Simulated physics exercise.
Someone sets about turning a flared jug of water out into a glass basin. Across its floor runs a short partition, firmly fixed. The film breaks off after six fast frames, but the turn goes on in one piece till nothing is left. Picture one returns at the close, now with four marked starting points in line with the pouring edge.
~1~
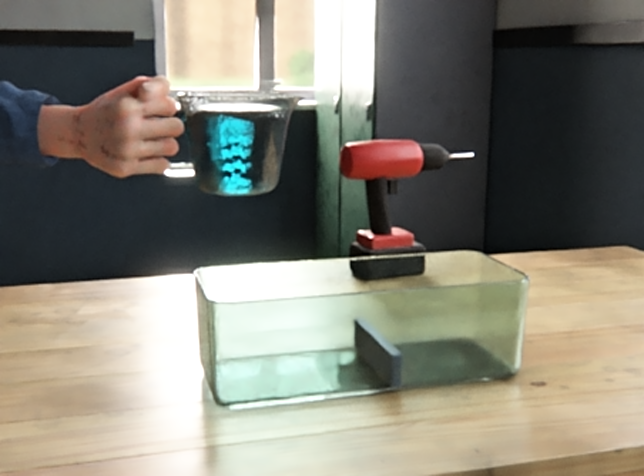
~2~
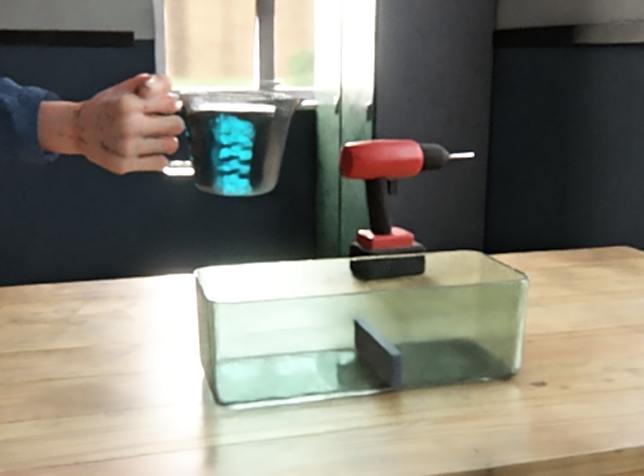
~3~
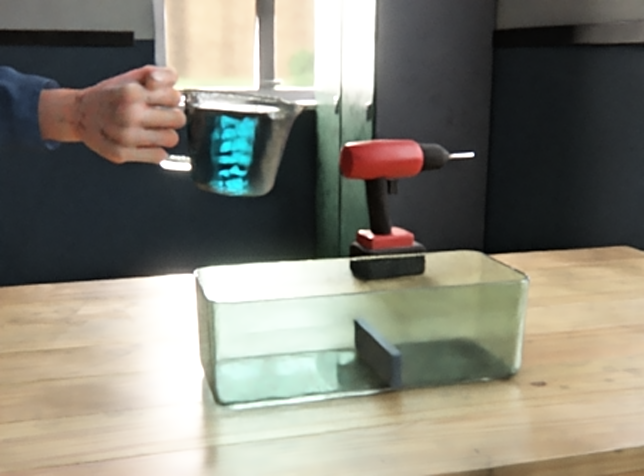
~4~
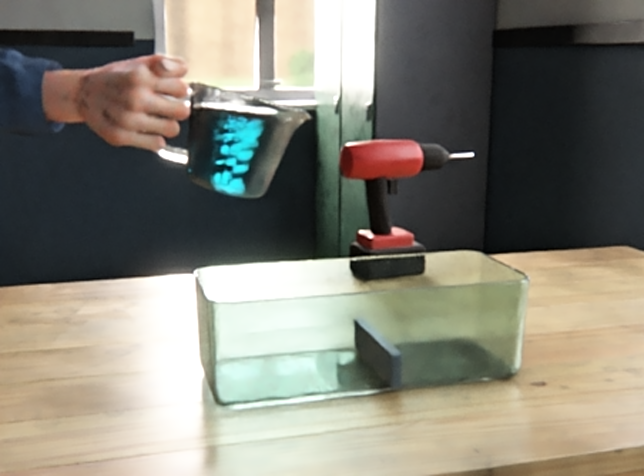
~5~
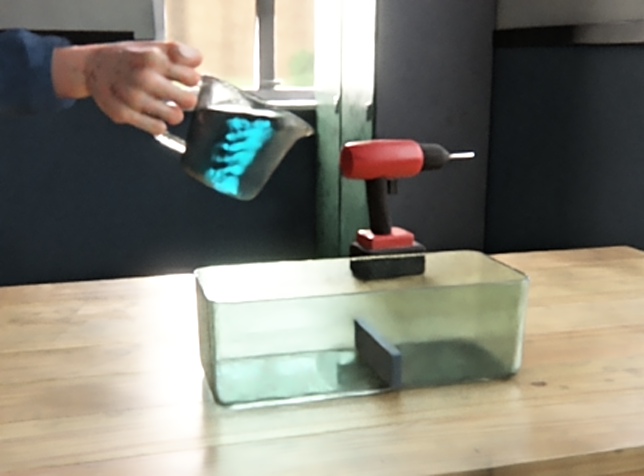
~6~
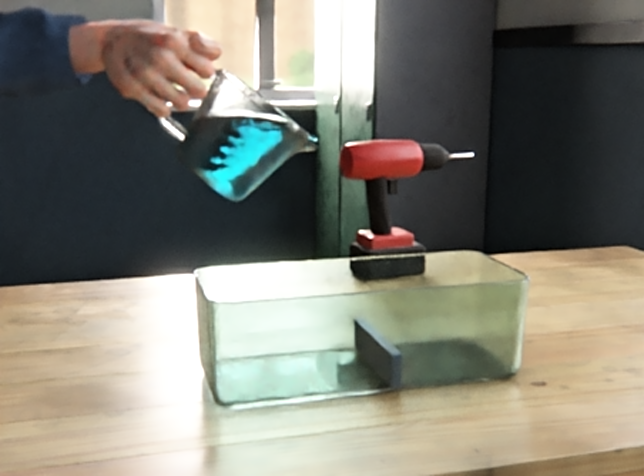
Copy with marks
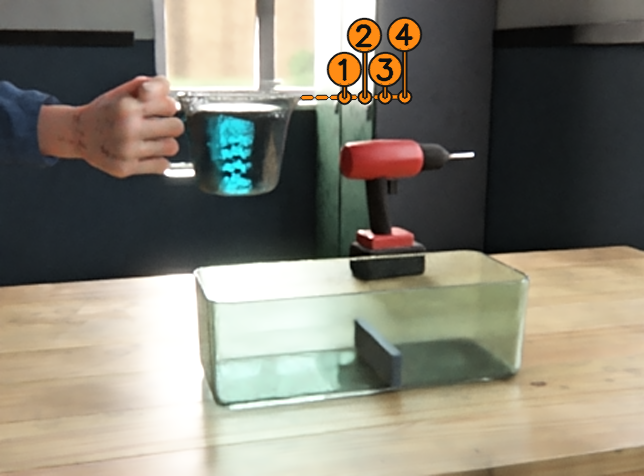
A hand holding a glass jug of blue-tinted water above a glass basin, tilting it steadily rightward beside a red drill.
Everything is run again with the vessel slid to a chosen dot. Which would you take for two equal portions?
The answer is place 1.
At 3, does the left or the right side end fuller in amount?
The right one.
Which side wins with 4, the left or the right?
More ends on the right.
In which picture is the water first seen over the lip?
In picture 6.
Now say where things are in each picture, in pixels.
The first frame shows upright, lip at (302, 97); basin from (213, 407) to (518, 373); top of the wall at (376, 334); nothing has left yet.
The second frame shows upright, lip at (304, 99); nothing has left yet.
The third frame shows tipped about 7°, lip at (307, 106); nothing has left yet.
The fourth frame shows tipped about 15°, lip at (311, 117); nothing has left yet.
The fifth frame shows tipped about 26°, lip at (314, 132); nothing has left yet.
The sixth frame shows tipped about 39°, lip at (313, 149); water is over the lip, down to (313, 149).
On the marked copy, 1 at (344, 97); 2 at (364, 97); 3 at (385, 97); 4 at (404, 96).
With 1, about 51 % ends left of the wall and 45 % right of it; 4 % is lost outside.
With 2, about 21 % ends left of the wall and 75 % right of it; 4 % is lost outside.
With 3, about 9 % ends left of the wall and 85 % right of it; 6 % is lost outside.
With 4, about 9 % ends left of the wall and 83 % right of it; 8 % is lost outside.
